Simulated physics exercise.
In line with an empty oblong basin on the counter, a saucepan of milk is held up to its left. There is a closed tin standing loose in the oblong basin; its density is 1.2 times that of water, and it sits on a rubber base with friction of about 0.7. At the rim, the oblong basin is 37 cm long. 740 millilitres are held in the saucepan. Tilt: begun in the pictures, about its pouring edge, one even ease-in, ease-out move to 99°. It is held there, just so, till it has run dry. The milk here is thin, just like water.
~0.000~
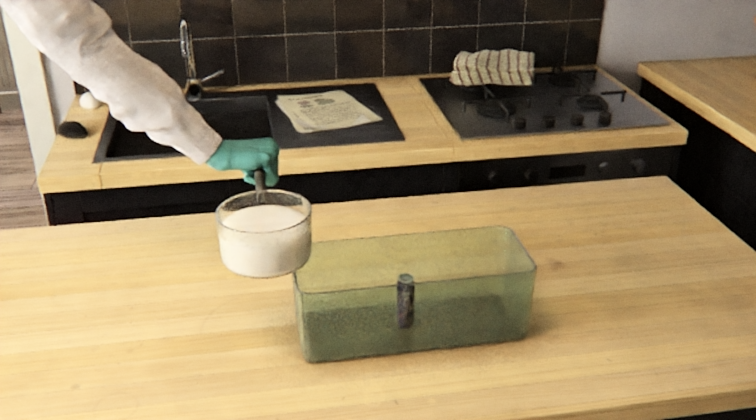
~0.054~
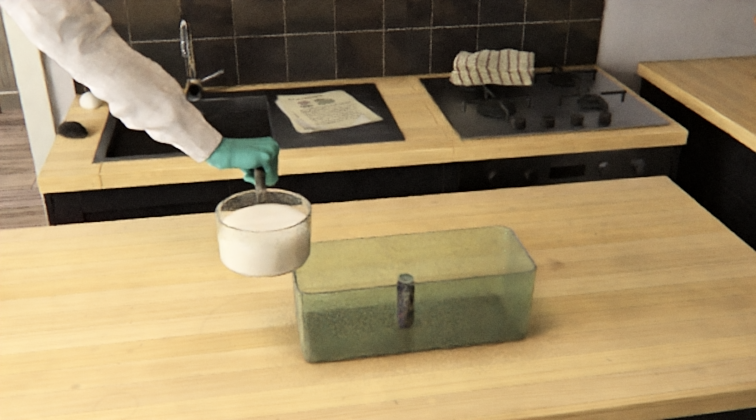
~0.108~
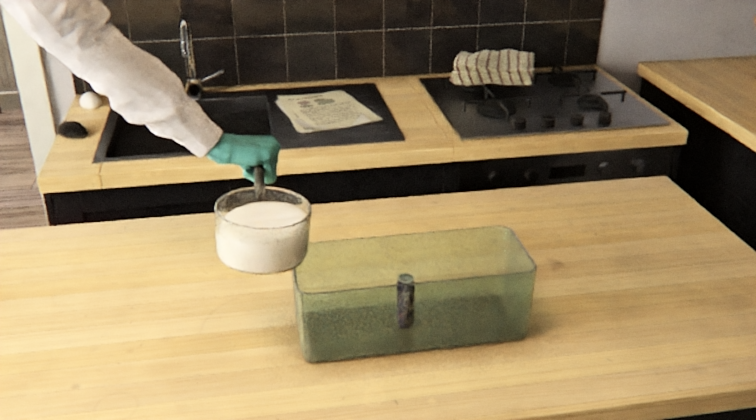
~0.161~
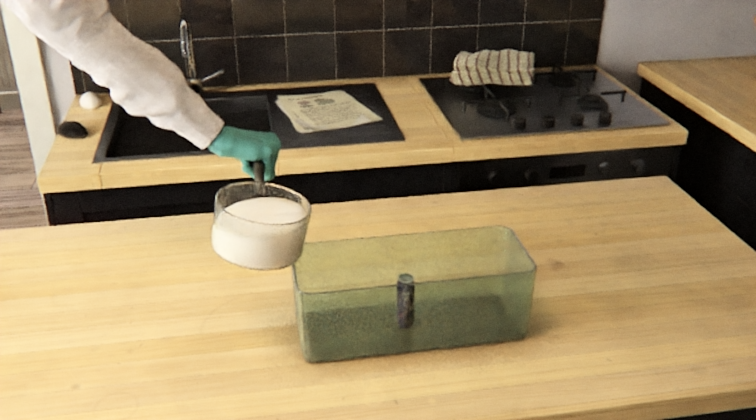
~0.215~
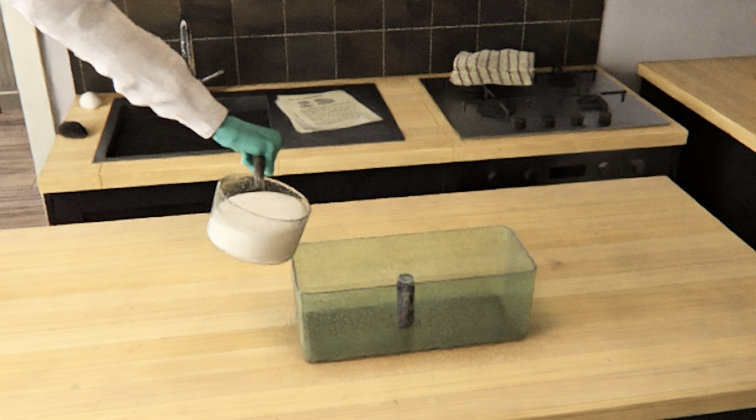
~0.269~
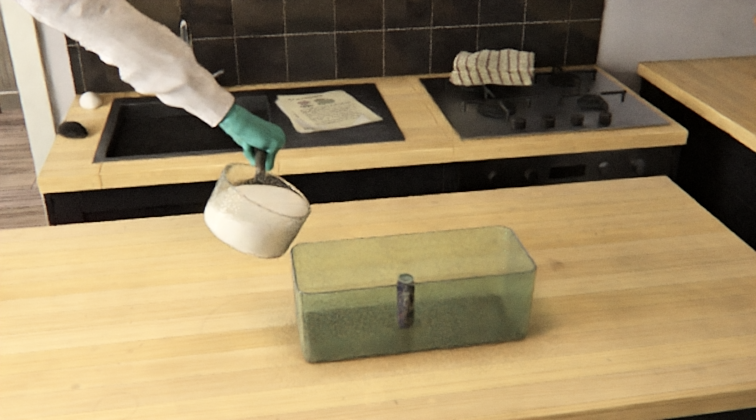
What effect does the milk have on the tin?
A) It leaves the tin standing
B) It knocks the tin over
(B) It knocks the tin over.
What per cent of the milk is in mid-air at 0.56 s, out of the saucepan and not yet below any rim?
Close to 42 in a hundred.
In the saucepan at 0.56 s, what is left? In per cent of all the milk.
Portion remaining: Approx. 52 per cent.
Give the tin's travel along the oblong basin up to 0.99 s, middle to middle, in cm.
Near 9 cm.
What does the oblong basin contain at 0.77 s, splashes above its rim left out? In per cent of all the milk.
Near 74 per cent of the total.
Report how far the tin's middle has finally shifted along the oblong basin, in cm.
The middle of the tin ends some 9.0 cm along the basin.
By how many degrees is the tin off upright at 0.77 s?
Lean: Around 20° from upright.
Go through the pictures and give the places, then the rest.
It leans 0°; its right rim is at (310, 208); the milk meets the walls at (220, 227) and (309, 219); the oblong basin's rim runs from (294, 270) to (523, 248); the tin's top is at (406, 280), in the first picture.
It leans 1°; its right rim is at (310, 208); the milk meets the walls at (220, 227) and (308, 218), in the second picture.
It leans 5°; its right rim is at (310, 208); the milk meets the walls at (218, 225) and (308, 214), in the third picture.
It leans 11°; its right rim is at (310, 208); the milk meets the walls at (216, 220) and (307, 211), in the fourth picture.
It leans 20°; its right rim is at (310, 208); the milk meets the walls at (212, 212) and (306, 206), in the fifth picture.
It leans 30°; its right rim is at (309, 208); the milk meets the walls at (209, 202) and (308, 202), in the sixth picture.
After 0.56 s the tilt is 86° and 51 per cent is still to pour; the tin stands where it began.
After 0.77 s the tilt is 99° and 10 per cent is still to pour; the tin leans 19°.
After 0.99 s the tilt is 99° and 2 per cent is still to pour; the tin lies on its side.
After 1.23 s the tilt is 99° and 0 per cent is still to pour; the tin lies on its side.
In the end the tin lies on its side.
